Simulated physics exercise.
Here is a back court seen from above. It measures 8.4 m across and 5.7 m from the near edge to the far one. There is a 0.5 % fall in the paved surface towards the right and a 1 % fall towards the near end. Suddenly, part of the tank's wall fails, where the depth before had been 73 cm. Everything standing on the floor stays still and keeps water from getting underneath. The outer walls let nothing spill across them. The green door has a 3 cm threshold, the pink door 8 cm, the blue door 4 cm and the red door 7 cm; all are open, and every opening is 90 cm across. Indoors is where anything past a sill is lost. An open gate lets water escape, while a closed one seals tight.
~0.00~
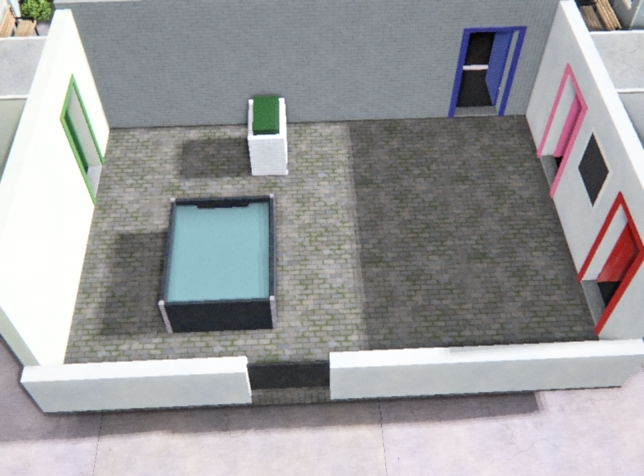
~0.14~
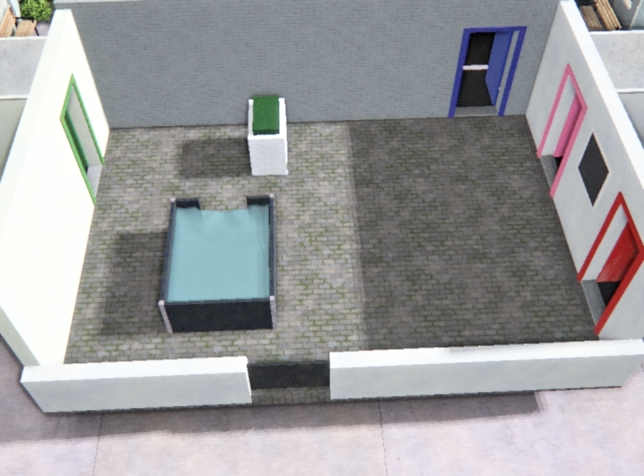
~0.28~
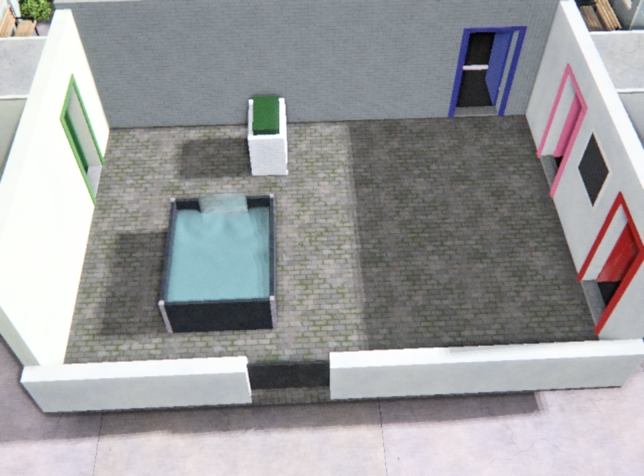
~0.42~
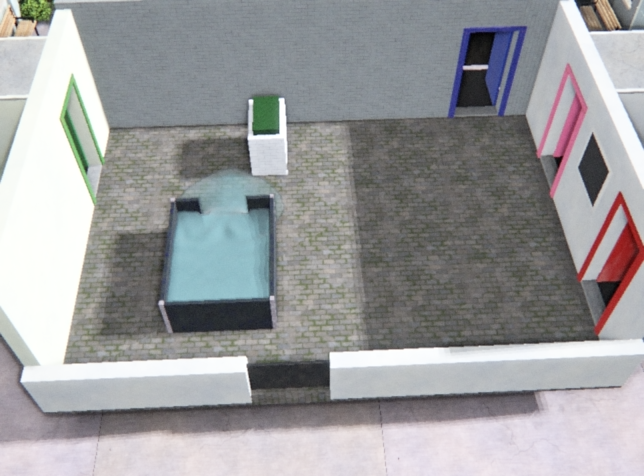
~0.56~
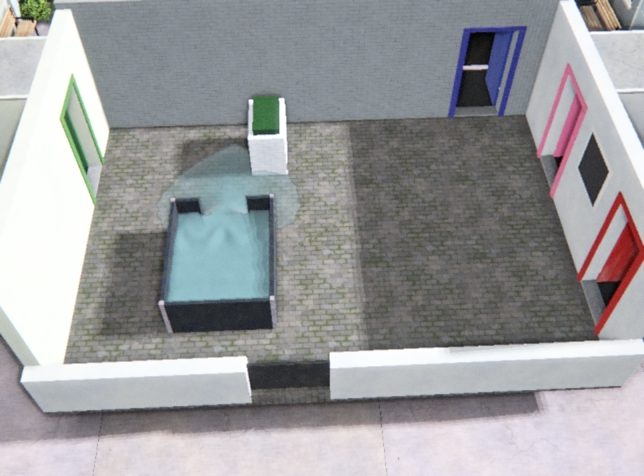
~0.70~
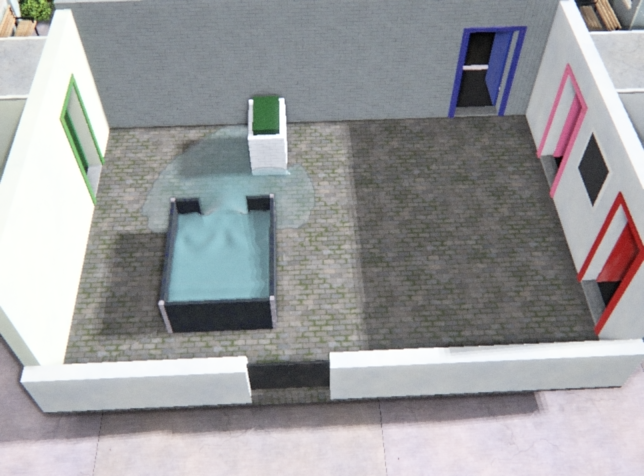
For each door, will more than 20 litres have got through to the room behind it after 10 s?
The green door: Yes, more than 20 litres; the pink door: No, not more than 20 litres; the blue door: No, not more than 20 litres; the red door: No, not more than 20 litres.
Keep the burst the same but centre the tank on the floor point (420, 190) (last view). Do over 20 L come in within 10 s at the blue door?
In that case blue comes out beyond the limit.
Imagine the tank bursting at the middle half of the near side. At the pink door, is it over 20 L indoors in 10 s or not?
Relative to that limit, pink ends up on the low side.
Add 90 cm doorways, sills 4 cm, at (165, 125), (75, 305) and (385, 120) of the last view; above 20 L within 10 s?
Note, doorways in listed order: Goes beyond, stays short, stays short.
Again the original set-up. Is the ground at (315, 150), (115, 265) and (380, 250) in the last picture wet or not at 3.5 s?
Soaked, soaked, soaked.
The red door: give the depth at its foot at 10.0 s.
About 5.5 cm.
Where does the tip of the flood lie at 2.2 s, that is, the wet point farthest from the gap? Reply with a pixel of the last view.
I'd put it close to (427, 132).
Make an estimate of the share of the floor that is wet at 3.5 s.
Roughly 55 % of the floor is wet.
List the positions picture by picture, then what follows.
The first picture shows still water, 73 cm deep, in the tank at (220, 250).
In the second picture, water pours out on the tank's far side and has run 0.5 m, to a hidden place; typically 8 cm deep outside, 73 cm at the tank's back.
In the third picture, water pours out on the tank's far side and has run 0.8 m, to (214, 196); typically 10 cm deep outside, 73 cm at the tank's back.
In the fourth picture, the front is at (238, 172), 1.4 m from the gap on the tank's far side; 1.8 m2 of floor is under water; 73 cm left at the back of the tank.
In the fifth picture, water pours out on the tank's far side and has run 2.0 m, to (239, 149); typically 6 cm deep outside, 71 cm at the tank's back.
In the sixth picture, the front is at (240, 128), 2.6 m from the gap on the tank's far side; 4.5 m2 of floor is under water; 63 cm left at the back of the tank.
After 1.4 s water covers 20 % of the floor and is deepest (38 cm) near (233, 224); green door not reached, pink door not reached, blue door not reached, red door not reached.
After 2.2 s water covers 30 % of the floor and is deepest (37 cm) near (119, 129); green door 5 cm at the sill, 2 L in, pink door not reached, blue door not reached, red door not reached.
After 3.5 s water covers 55 % of the floor and is deepest (24 cm) near (119, 129); green door 10 cm at the sill, 26 L in, pink door 2 cm at the sill, 0 L in, blue door 5 cm at the sill, 0 L in, red door not reached.
After 6.0 s water covers 65 % of the floor and is deepest (14 cm) near (87, 366); green door 8 cm at the sill, 75 L in, pink door 8 cm at the sill, 9 L in, blue door 5 cm at the sill, 2 L in, red door 4 cm at the sill, 0 L in.
After 10.0 s water covers 85 % of the floor and is deepest (12 cm) near (415, 373); green door 6 cm at the sill, 111 L in, pink door 5 cm at the sill, 9 L in, blue door 3 cm at the sill, 6 L in, red door 6 cm at the sill, 0 L in.
